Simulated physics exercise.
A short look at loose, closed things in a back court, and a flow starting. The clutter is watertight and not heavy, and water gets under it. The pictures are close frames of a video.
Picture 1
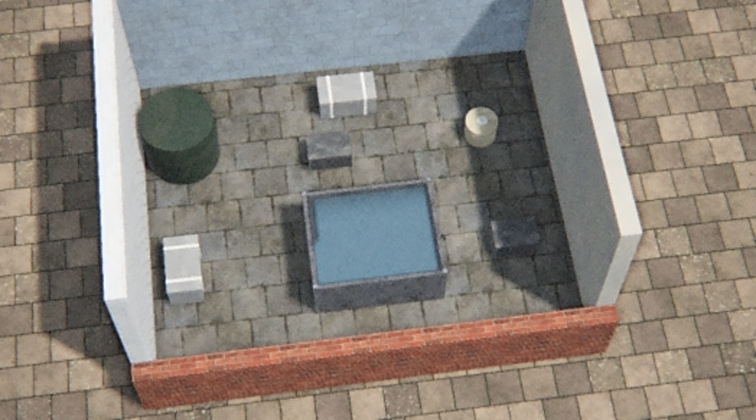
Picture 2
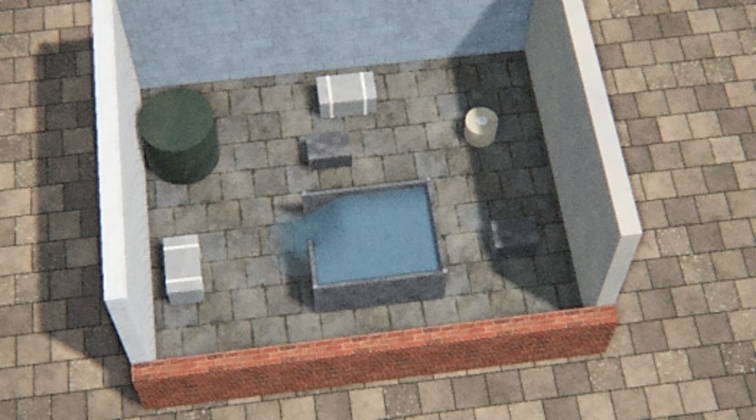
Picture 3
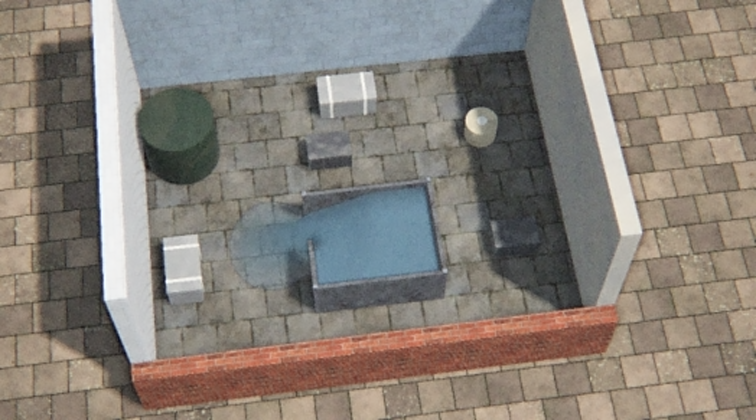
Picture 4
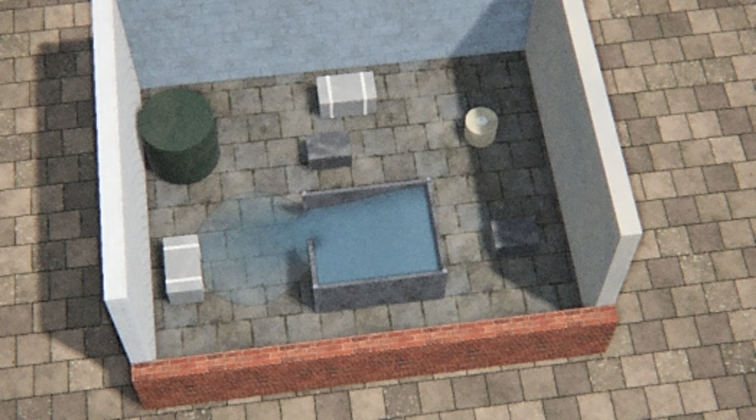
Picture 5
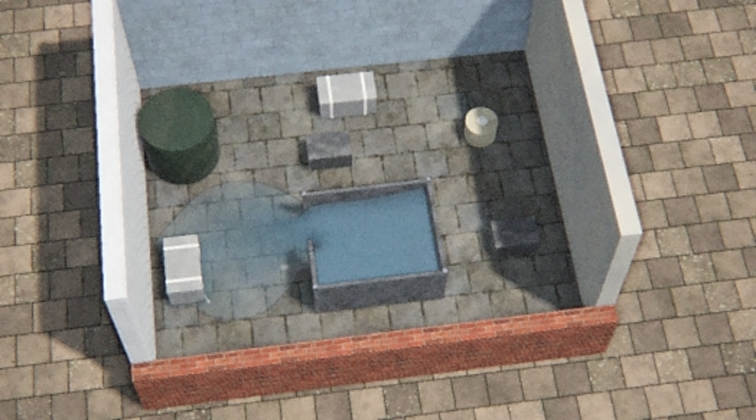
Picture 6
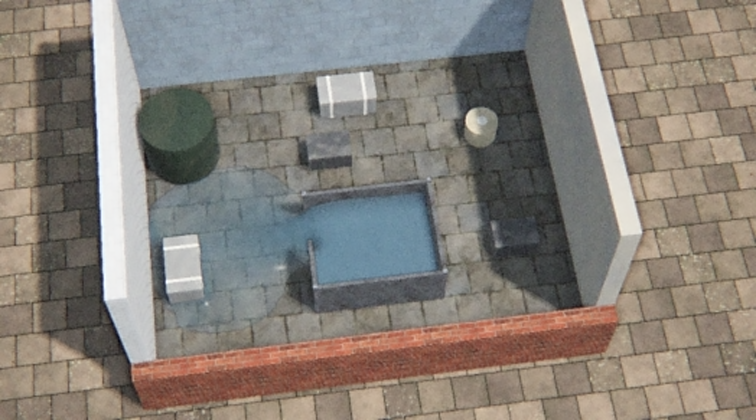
Water pours out through the left side of a grey, blue-filled tank and spreads leftward across the paving in a widening sheet, reaching around a pale banded box. The walled court is seen from high above, with brick along the near edge. A dark green cylinder, another pale banded box, grey blocks and a small cream drum stay still, as does the camera.
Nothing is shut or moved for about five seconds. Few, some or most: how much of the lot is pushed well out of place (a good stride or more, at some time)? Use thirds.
Share: Under a third.
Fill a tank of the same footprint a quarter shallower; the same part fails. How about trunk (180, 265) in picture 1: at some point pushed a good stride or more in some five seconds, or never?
Verdict: Shifted that much.
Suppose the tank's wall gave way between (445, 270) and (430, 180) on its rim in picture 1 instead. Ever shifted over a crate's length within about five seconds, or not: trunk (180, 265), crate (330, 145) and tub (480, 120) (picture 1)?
As listed: Under that, never so far, pushed that far.
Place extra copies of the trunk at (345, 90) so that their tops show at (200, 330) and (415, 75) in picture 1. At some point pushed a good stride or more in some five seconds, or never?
One after the other: Moved that far, never so far.
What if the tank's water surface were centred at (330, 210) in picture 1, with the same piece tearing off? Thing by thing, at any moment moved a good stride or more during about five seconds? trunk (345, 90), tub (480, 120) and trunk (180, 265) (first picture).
In turn: Less than that, no, that far or more.
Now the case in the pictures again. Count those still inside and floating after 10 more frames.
I count 1.
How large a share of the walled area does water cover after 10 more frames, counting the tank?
Near 40 in a hundred.
A moment on, 0 of 5 are well off their spots; 1 afloat.
Next, 1 of 5 are well off their spots; 1 afloat.
Later, 1 of 5 are well off their spots; 1 afloat.
In the end, 1 of 5 are well off their spots, and 1 have been at some point; 0 afloat.
